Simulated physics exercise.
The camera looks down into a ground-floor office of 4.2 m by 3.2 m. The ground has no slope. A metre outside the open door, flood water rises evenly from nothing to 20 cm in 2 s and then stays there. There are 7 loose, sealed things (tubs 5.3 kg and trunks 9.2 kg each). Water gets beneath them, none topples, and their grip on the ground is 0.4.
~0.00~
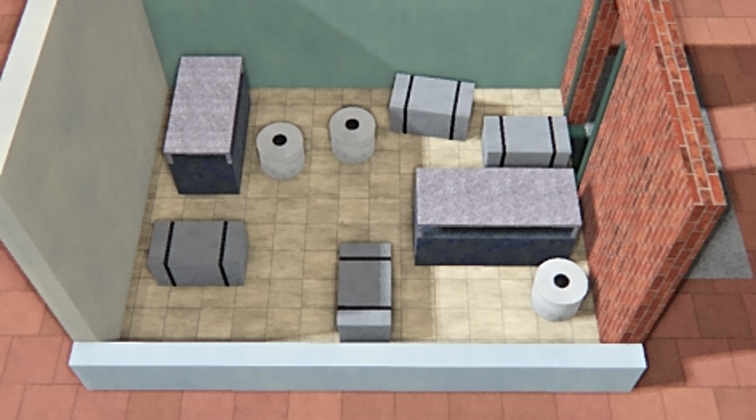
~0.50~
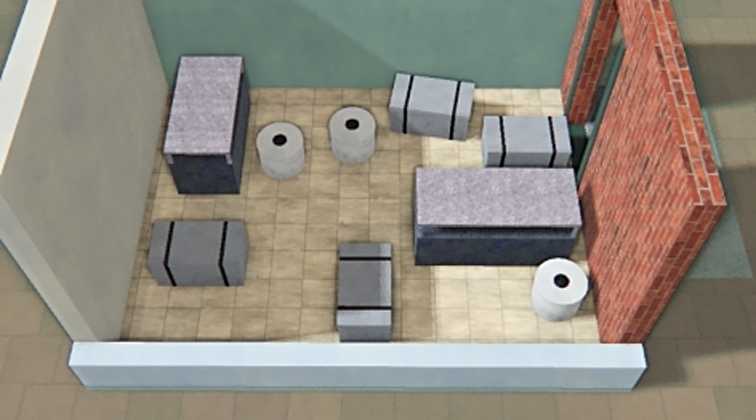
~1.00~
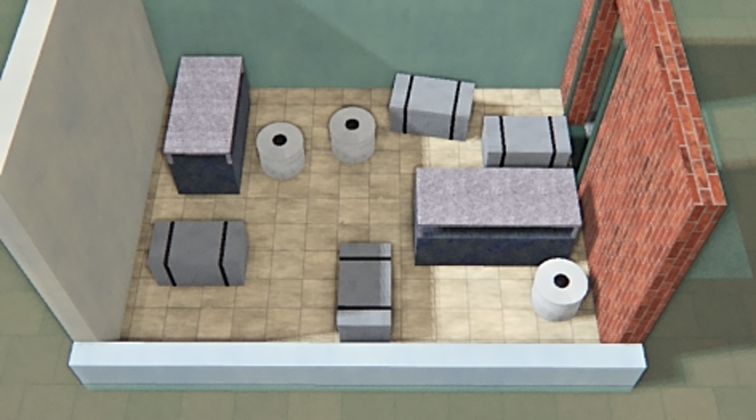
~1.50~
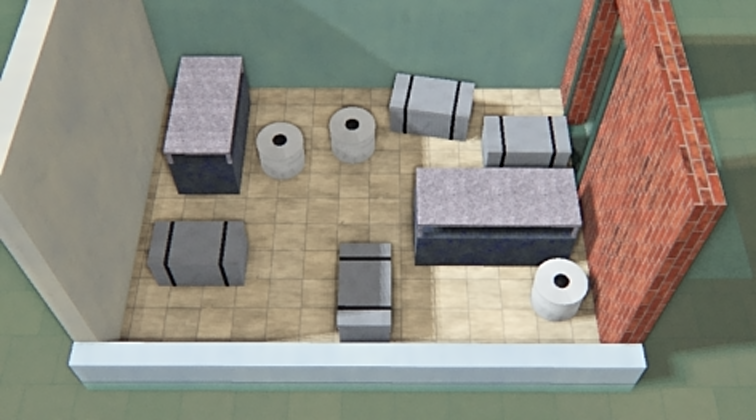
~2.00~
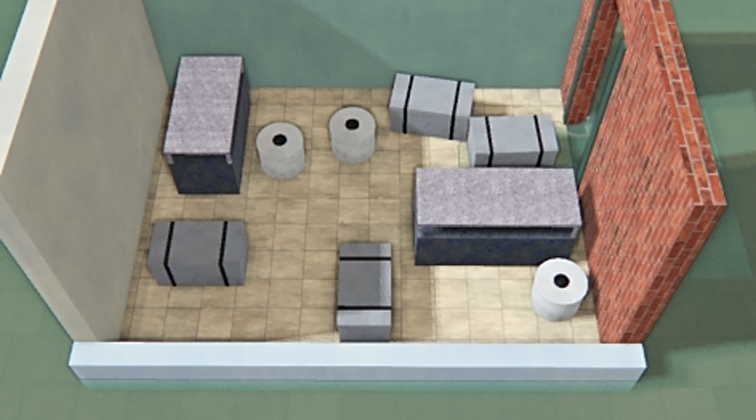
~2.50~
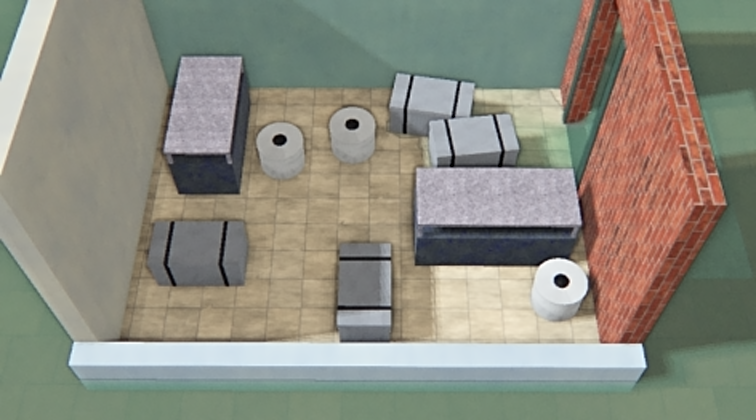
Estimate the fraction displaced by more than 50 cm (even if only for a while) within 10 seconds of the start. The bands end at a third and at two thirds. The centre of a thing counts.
Share: Two thirds or more.
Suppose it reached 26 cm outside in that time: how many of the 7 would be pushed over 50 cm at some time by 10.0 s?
Then 6.
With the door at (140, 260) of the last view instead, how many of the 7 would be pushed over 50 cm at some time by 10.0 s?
In that case 3 of them.
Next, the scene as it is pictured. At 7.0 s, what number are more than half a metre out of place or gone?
5 of them.
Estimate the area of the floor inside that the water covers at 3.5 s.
Roughly 4.5 m2.
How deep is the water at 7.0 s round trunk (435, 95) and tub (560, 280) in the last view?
About 12 and 1 cm.
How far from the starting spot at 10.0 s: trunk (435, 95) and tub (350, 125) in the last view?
In that order: 250 cm, 200 cm.
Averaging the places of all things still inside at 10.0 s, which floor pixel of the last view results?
Around (318, 285).
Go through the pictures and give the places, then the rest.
A trunk at (527, 134) rests on the ground; a tub at (280, 140) rests on the ground; water covers 0.0 m2; 0 of 7 have shifted, in the first picture.
A trunk at (527, 134), on the bottom; a tub at (280, 140) rests on the ground; 0.0 m2 under water; 0 of 7 have shifted, in the second picture.
A trunk at (527, 134), on the bottom; a tub at (280, 140), on the bottom; 0.0 m2 under water; 0 of 7 have shifted, in the third picture.
A trunk at (527, 134) rests on the ground; a tub at (280, 140), on the bottom; water covers 0.0 m2; 0 of 7 have shifted, in the fourth picture.
A trunk at (514, 134), on the bottom, 13 cm from its start; a tub at (280, 140) rests on the ground; water covers 0.3 m2; 1 of 7 have shifted, in the fifth picture.
A trunk at (474, 135) rests on the ground, 52 cm from its start; a tub at (280, 140), on the bottom; water covers 1.7 m2; 1 of 7 have shifted, in the sixth picture.
After 3.5 s 2 of 7 are over 50 cm from their spots; 1 afloat.
After 4.5 s 3 of 7 are over 50 cm from their spots; 3 afloat.
After 7.0 s 5 of 7 are over 50 cm from their spots; 5 afloat.
After 10.0 s 6 of 7 are over 50 cm from their spots, and 6 have been at some point; 6 afloat.
